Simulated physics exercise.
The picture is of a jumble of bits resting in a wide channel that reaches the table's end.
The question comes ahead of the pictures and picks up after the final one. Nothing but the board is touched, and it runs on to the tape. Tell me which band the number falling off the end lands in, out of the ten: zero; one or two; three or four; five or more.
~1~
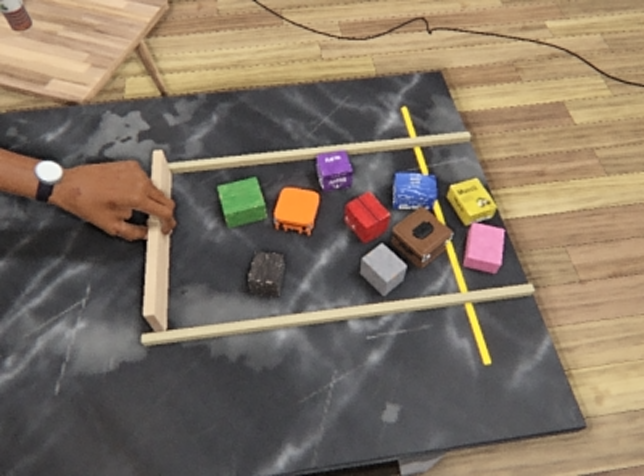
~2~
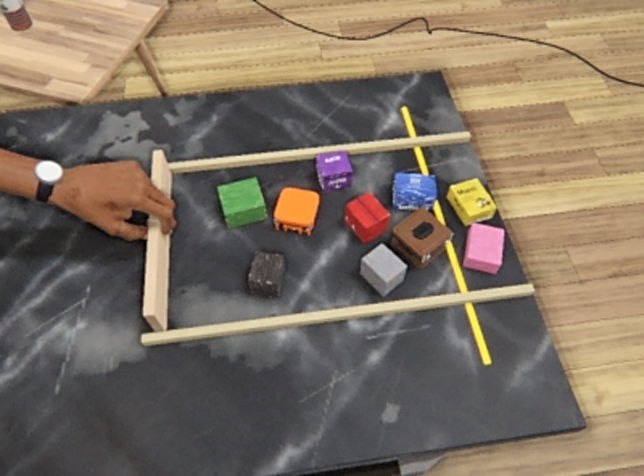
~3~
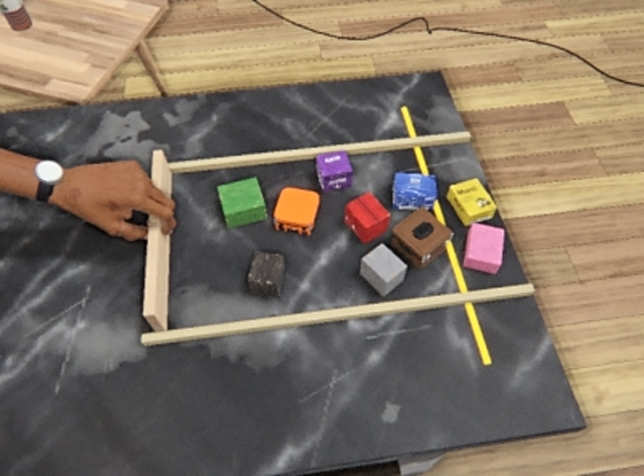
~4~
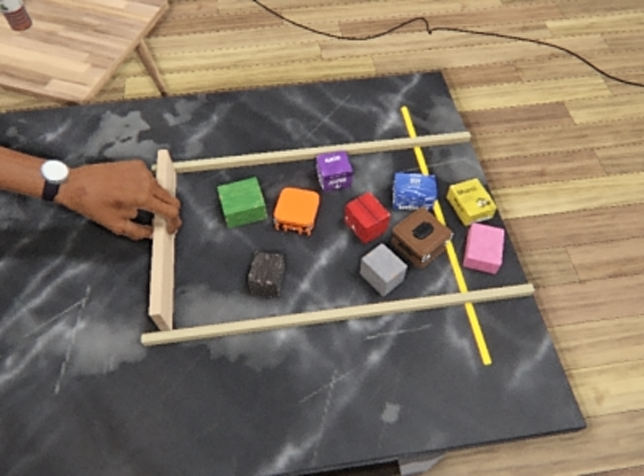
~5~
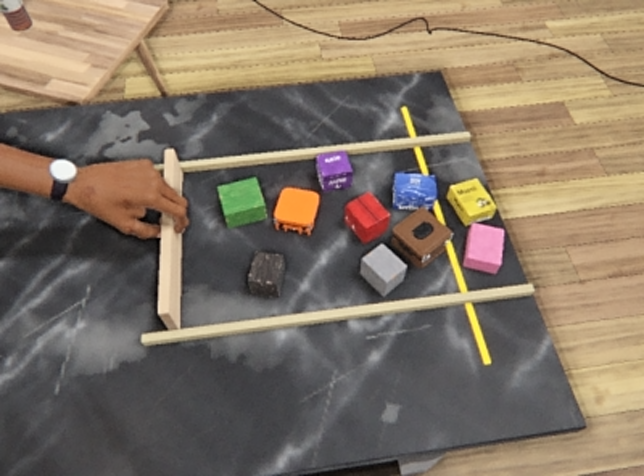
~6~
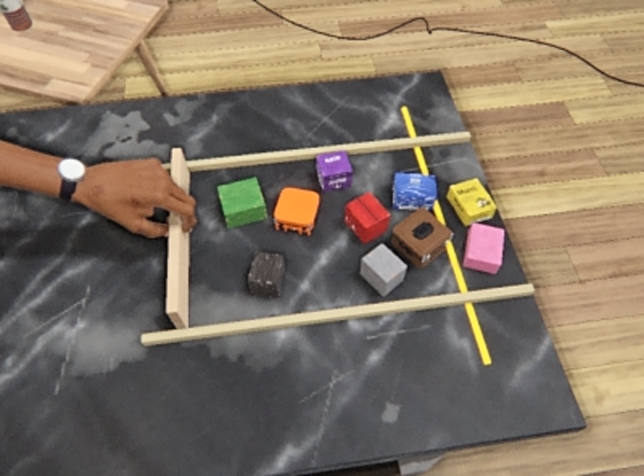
It lands in the three or four band.
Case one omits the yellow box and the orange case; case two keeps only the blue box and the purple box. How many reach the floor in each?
1 and 2.
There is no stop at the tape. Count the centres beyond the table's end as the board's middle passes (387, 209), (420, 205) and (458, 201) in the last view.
2; 3; 5.
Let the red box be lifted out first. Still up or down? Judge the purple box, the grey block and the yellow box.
Purple box - safe, grey block - safe, yellow box - gone.
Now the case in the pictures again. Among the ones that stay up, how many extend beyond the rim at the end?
3 overhanging.
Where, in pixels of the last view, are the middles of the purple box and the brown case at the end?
First at (435, 149); second at (484, 215).
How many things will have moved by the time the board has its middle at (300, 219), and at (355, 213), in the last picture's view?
The first count is 6, and then it's 9.
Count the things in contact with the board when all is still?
The count in contact is 3.
Early on, none off yet; yellow box at rest near (471, 202); pink block at rest near (484, 248); blue box moving near (418, 190).
Finally, the number that fall off is three or four; lost, red box, blue box and yellow box.
